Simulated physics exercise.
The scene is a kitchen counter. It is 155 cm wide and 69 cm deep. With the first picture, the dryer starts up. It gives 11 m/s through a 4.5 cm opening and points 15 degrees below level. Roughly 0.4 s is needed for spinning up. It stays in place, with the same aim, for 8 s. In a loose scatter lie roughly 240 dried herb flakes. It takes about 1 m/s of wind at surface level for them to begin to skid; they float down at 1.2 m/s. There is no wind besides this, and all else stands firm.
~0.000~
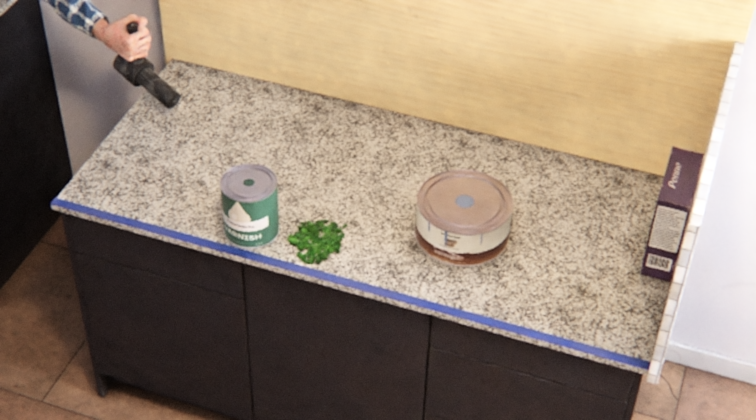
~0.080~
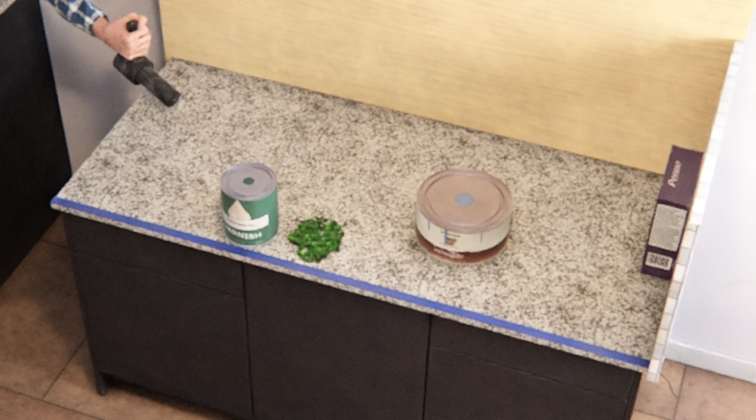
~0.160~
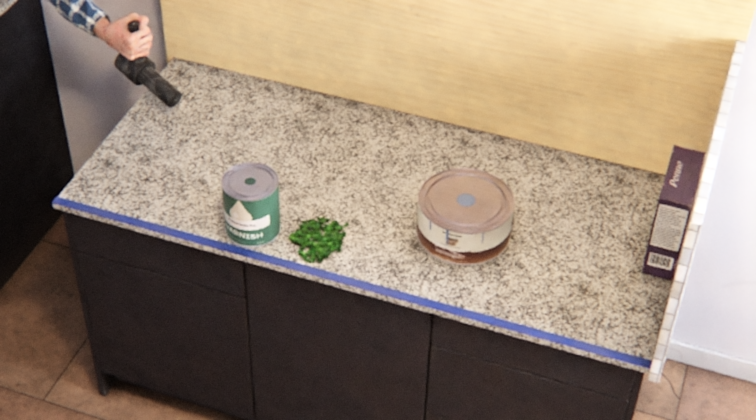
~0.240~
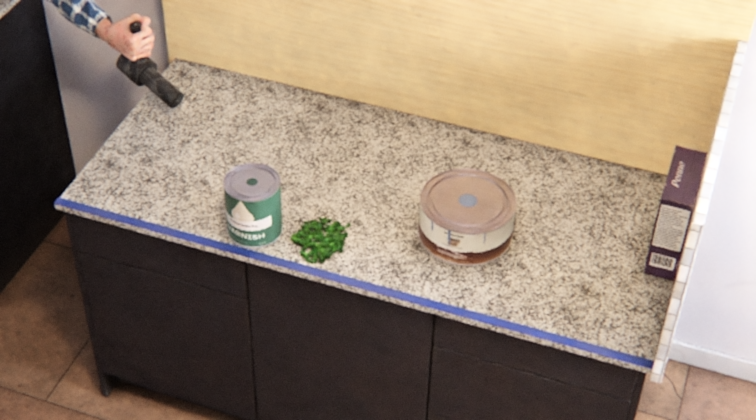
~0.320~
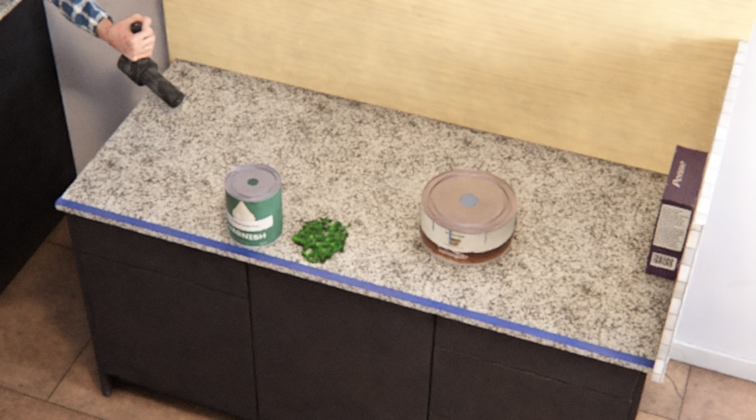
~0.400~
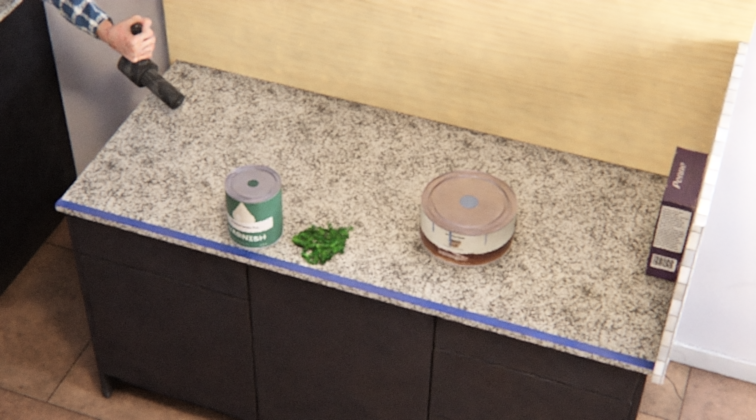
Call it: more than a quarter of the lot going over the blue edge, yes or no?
Call: Yes.
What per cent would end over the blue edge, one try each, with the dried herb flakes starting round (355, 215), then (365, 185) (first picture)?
First try 80 %, second try 3 %.
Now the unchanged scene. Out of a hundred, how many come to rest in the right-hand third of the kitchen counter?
About 0 percent.
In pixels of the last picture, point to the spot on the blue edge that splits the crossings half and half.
Roughly at pixel (399, 301).
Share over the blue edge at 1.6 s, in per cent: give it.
I'd say near 80 per cent by then.
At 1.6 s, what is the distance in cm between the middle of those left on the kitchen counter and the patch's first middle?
It works out to close to 5 cm.
After 1.6 s, 20 % are on the move or not yet settled, 85 % are over the blue edge; the middle of those still in play is near (317, 260).
After 2.6 s, 10 % are on the move or not yet settled, 92 % are over the blue edge.
After 4.4 s, 4 % are on the move or not yet settled, 96 % are over the blue edge.
After 8.0 s, at the end, 97 % are over the blue edge.
